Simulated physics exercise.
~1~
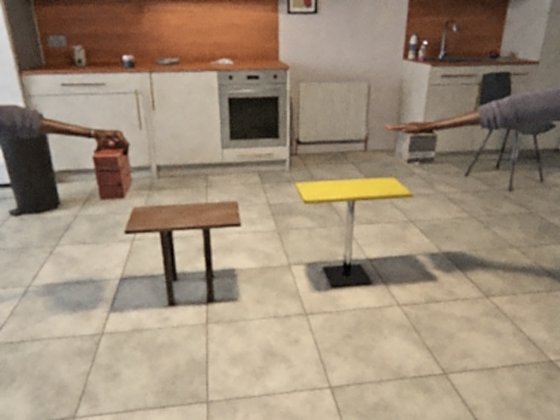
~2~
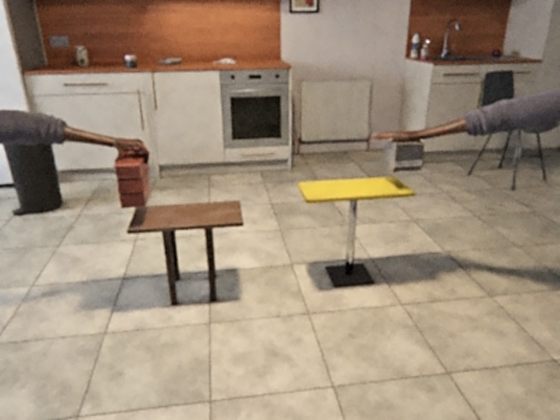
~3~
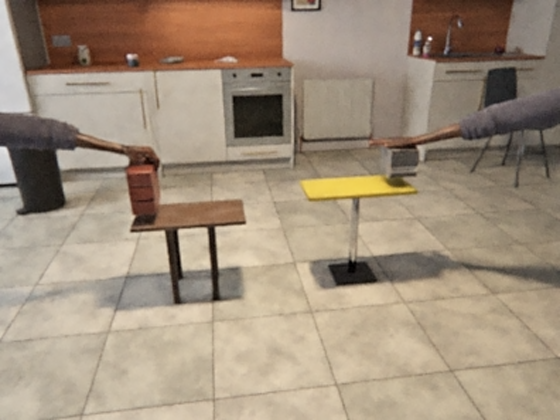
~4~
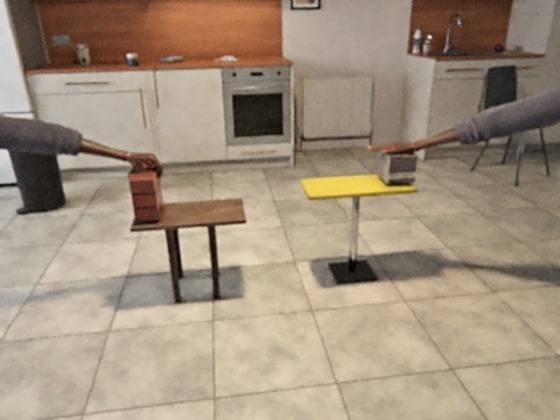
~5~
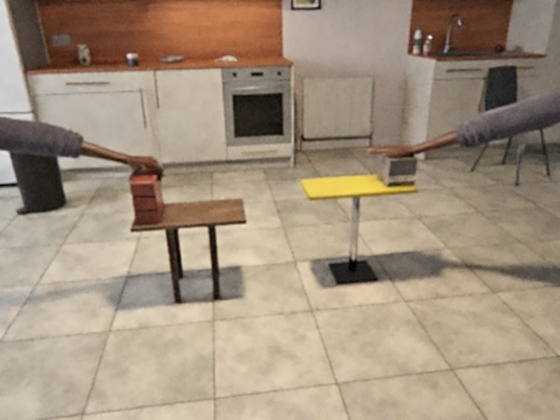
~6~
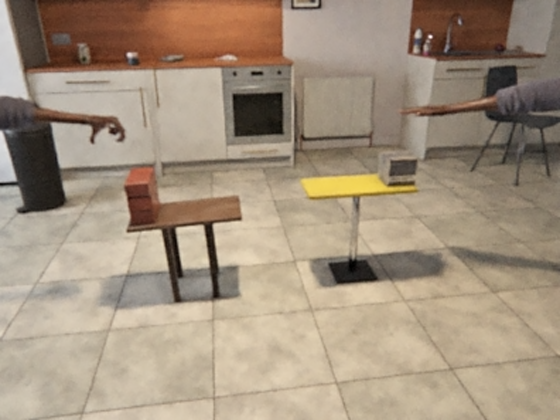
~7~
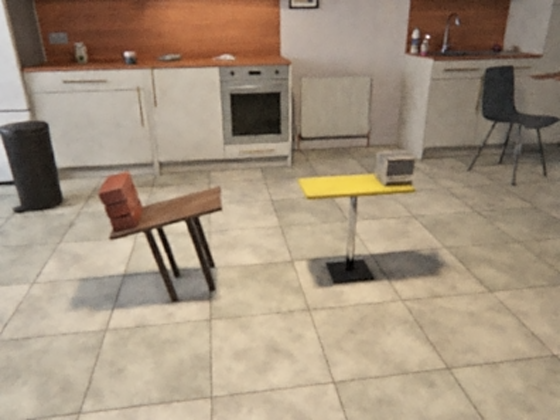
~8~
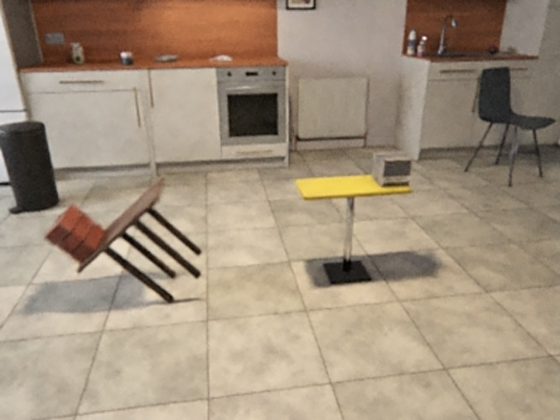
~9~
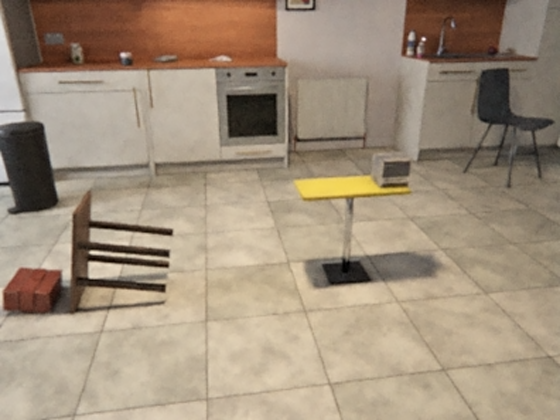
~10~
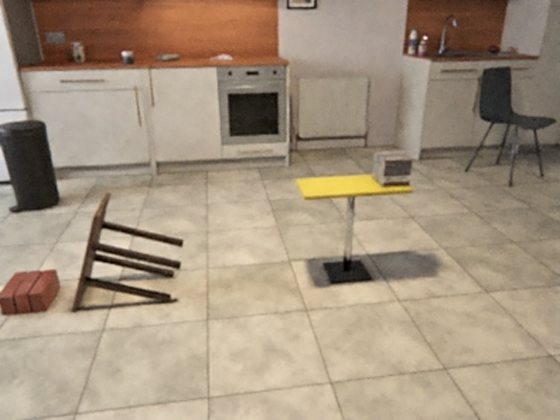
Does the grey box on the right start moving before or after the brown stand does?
The grey box starts moving before the brown stand does. A hand is already bringing the box toward the yellow table while the stand is still, and the stand only begins to tip after the hands have let go.
